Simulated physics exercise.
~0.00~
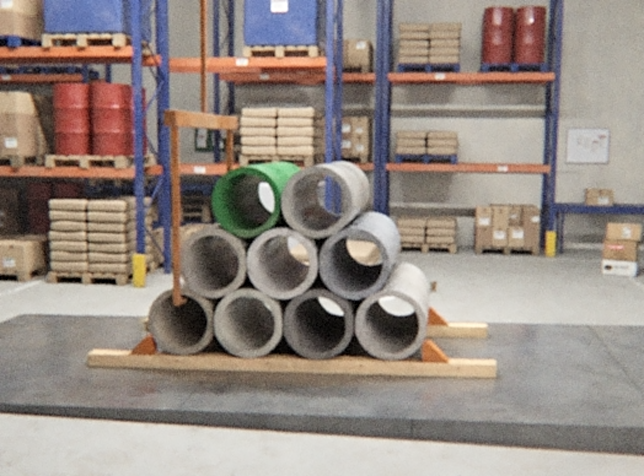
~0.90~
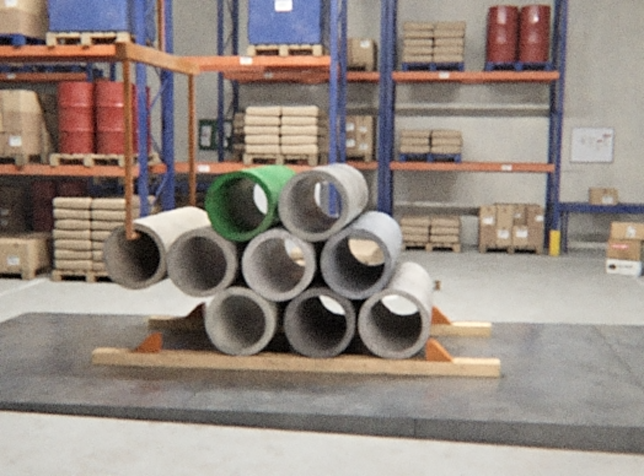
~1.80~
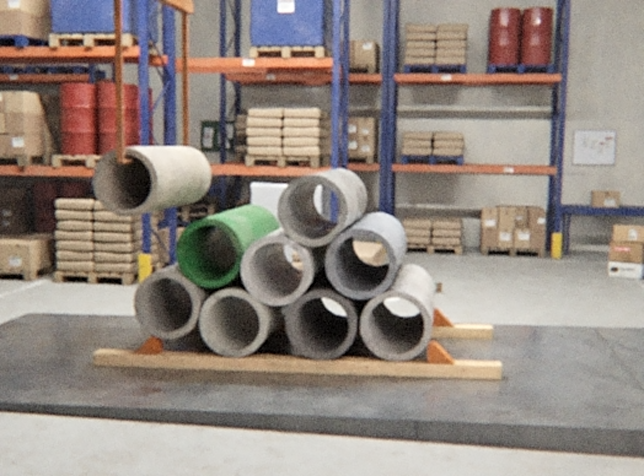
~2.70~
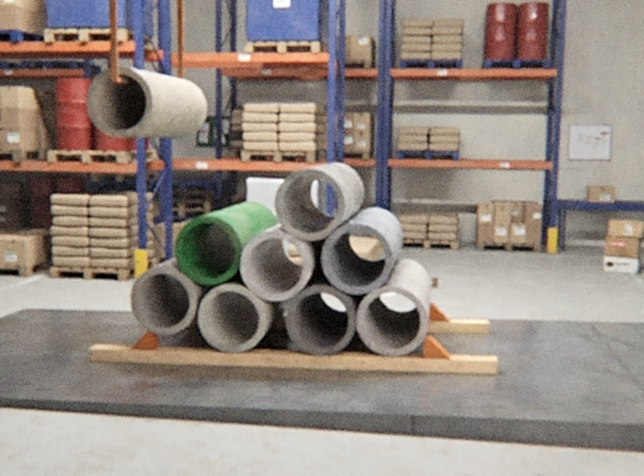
A pipe is lifted from the stack's lower left corner, and the green one rolls down a row.
